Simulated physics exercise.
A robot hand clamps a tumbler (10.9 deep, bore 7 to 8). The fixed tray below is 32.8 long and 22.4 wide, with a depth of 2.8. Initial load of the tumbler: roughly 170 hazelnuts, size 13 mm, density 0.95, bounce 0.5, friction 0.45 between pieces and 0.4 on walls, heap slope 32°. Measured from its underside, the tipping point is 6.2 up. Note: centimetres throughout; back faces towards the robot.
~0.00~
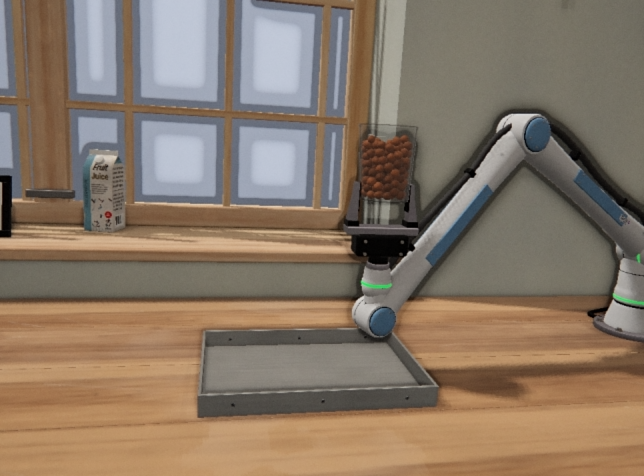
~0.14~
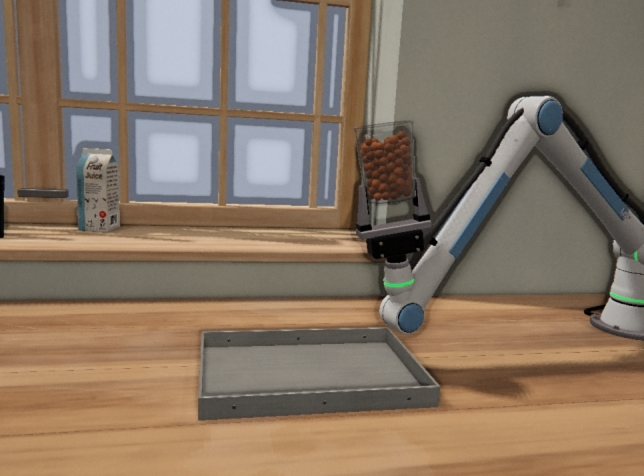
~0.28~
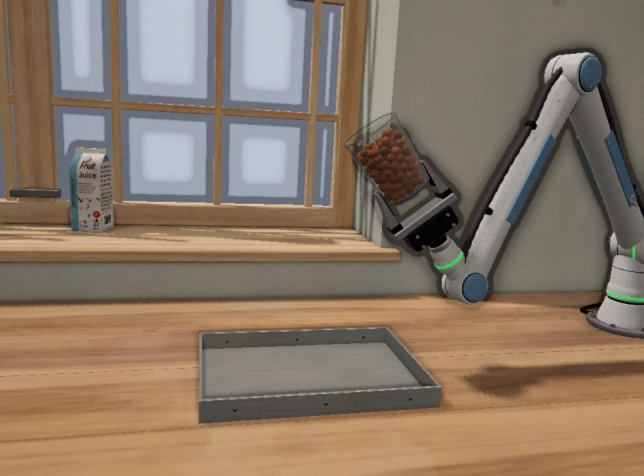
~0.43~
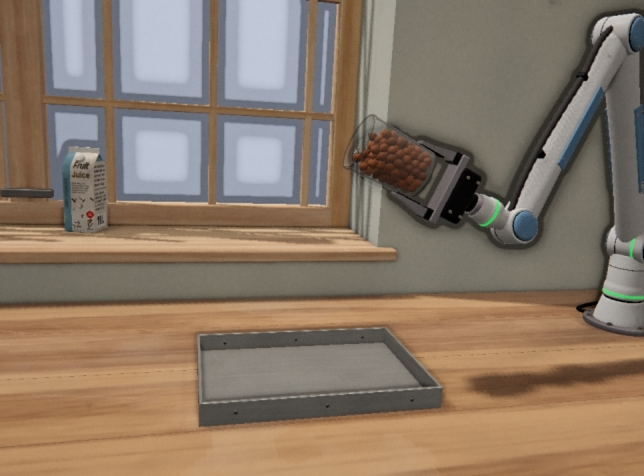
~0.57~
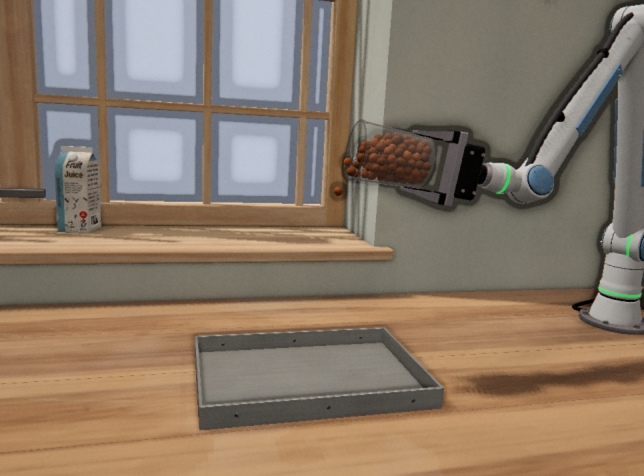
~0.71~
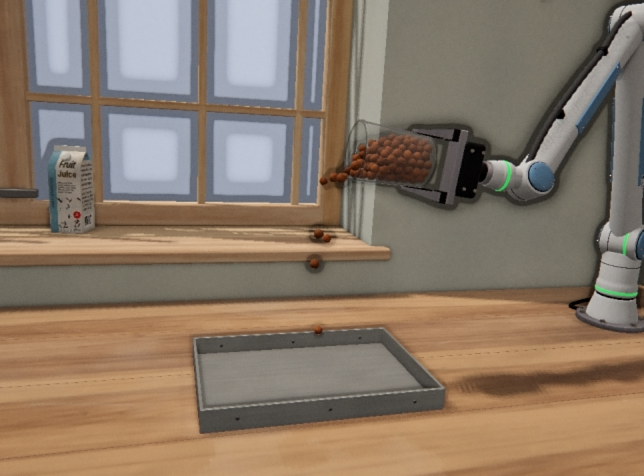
A robot arm tips a clear tumbler leftward until a few hazelnuts tumble out.
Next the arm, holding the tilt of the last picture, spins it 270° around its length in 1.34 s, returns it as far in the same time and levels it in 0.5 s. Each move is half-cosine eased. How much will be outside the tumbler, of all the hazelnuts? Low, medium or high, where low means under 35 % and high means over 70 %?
Medium.
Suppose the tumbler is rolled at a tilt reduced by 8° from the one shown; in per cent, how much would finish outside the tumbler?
About 25 %.
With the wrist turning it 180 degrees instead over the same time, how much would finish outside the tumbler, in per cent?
Then about 45 percent.
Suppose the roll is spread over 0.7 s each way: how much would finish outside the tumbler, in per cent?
It would then come to about 45 per cent.
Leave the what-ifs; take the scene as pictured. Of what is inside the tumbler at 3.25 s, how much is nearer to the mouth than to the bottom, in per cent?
Near 40 per cent lies in the mouth half.
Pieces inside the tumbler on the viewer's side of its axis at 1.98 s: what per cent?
About 65 per cent.
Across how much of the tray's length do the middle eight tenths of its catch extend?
22 cm, roughly.
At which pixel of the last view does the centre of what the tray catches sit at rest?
The centre sits around (286, 378).
After 1.98 s, tipped 83°, highest piece 36 above the table; 114 in the tumbler, 49 in the tray, 2 on the table or floor, 9 in flight or on a rim.
After 3.25 s, tipped 83°, highest piece 36 above the table; 85 in the tumbler, 80 in the tray, 3 on the table or floor, 6 in flight or on a rim.
After 4.09 s, upright, highest piece 35 above the table; 90 in the tray, 81 in the tumbler, 3 on the table or floor.
After 4.79 s, upright, highest piece 35 above the table; 90 in the tray, 81 in the tumbler, 3 on the table or floor.
In the end, 90 in the tray, 81 in the tumbler, 3 on the table or floor. That is 53 % outside the tumbler.
